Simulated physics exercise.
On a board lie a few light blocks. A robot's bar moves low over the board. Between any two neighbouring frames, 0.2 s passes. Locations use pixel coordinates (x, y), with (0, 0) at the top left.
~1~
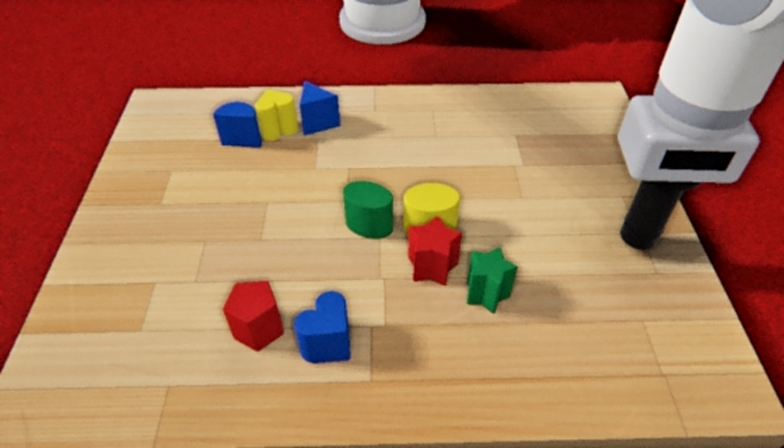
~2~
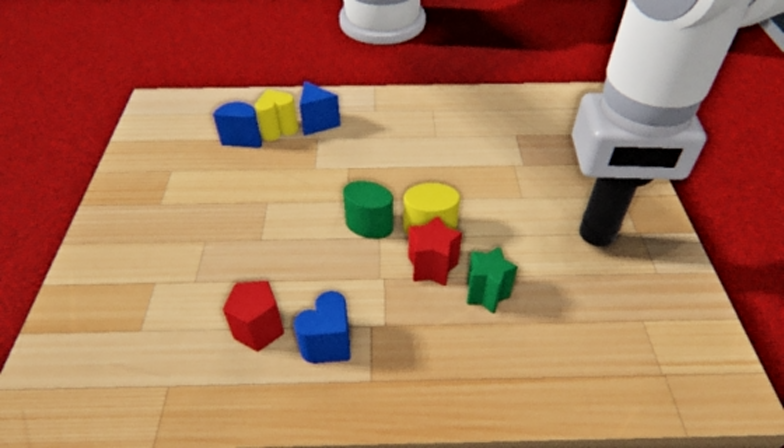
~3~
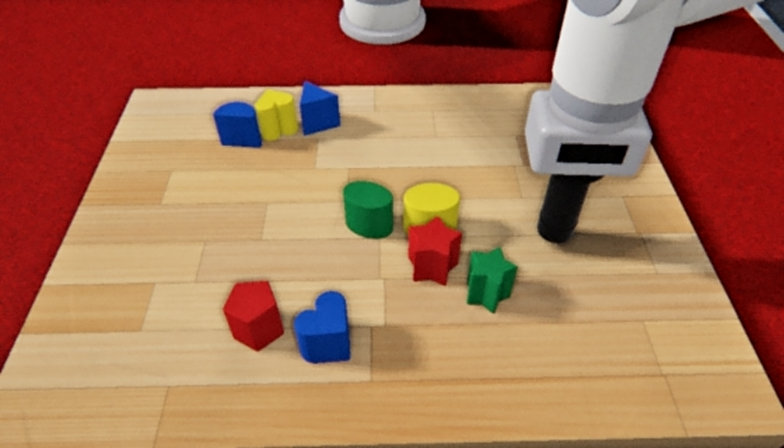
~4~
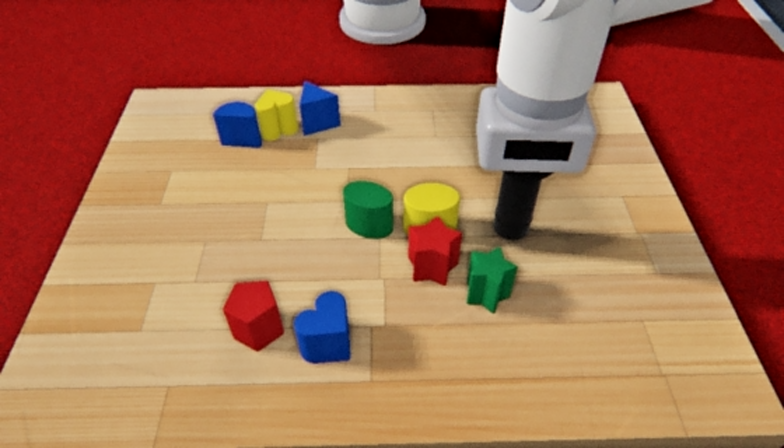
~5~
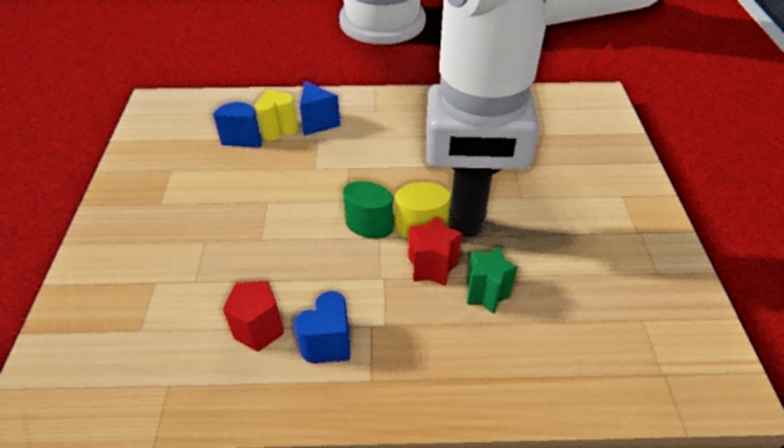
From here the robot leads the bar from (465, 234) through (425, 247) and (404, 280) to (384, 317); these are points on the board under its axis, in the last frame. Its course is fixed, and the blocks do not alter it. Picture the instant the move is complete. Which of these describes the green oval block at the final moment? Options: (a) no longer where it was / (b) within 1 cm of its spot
Answer: A.
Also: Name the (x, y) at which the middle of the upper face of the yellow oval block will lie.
It is going to be at (388, 195).
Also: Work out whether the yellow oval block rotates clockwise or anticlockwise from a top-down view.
The yellow oval block rotates clockwise.
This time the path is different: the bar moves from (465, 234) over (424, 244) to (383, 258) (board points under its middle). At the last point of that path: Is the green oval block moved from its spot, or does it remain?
It is moved off its spot.
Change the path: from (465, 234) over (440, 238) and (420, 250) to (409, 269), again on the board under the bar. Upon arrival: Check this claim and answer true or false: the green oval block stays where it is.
That statement is not accurate.
What follows on the original path. One third of the way, bar at (425, 238); green oval block at (336, 188), turned 15° anticlockwise; yellow oval block at (388, 195), turned 35° clockwise; red star at (426, 245), turned 40° anticlockwise.
Two thirds of the way, bar at (403, 273); green oval block at (336, 188), turned 15° anticlockwise; yellow oval block at (388, 195), turned 35° clockwise; red star at (422, 279), turned 70° anticlockwise.
At the end, bar at (384, 309); blue heart block not moved; green oval block at (336, 188), turned 15° anticlockwise; yellow oval block at (388, 195), turned 35° clockwise; red star at (424, 299), turned 115° anticlockwise.
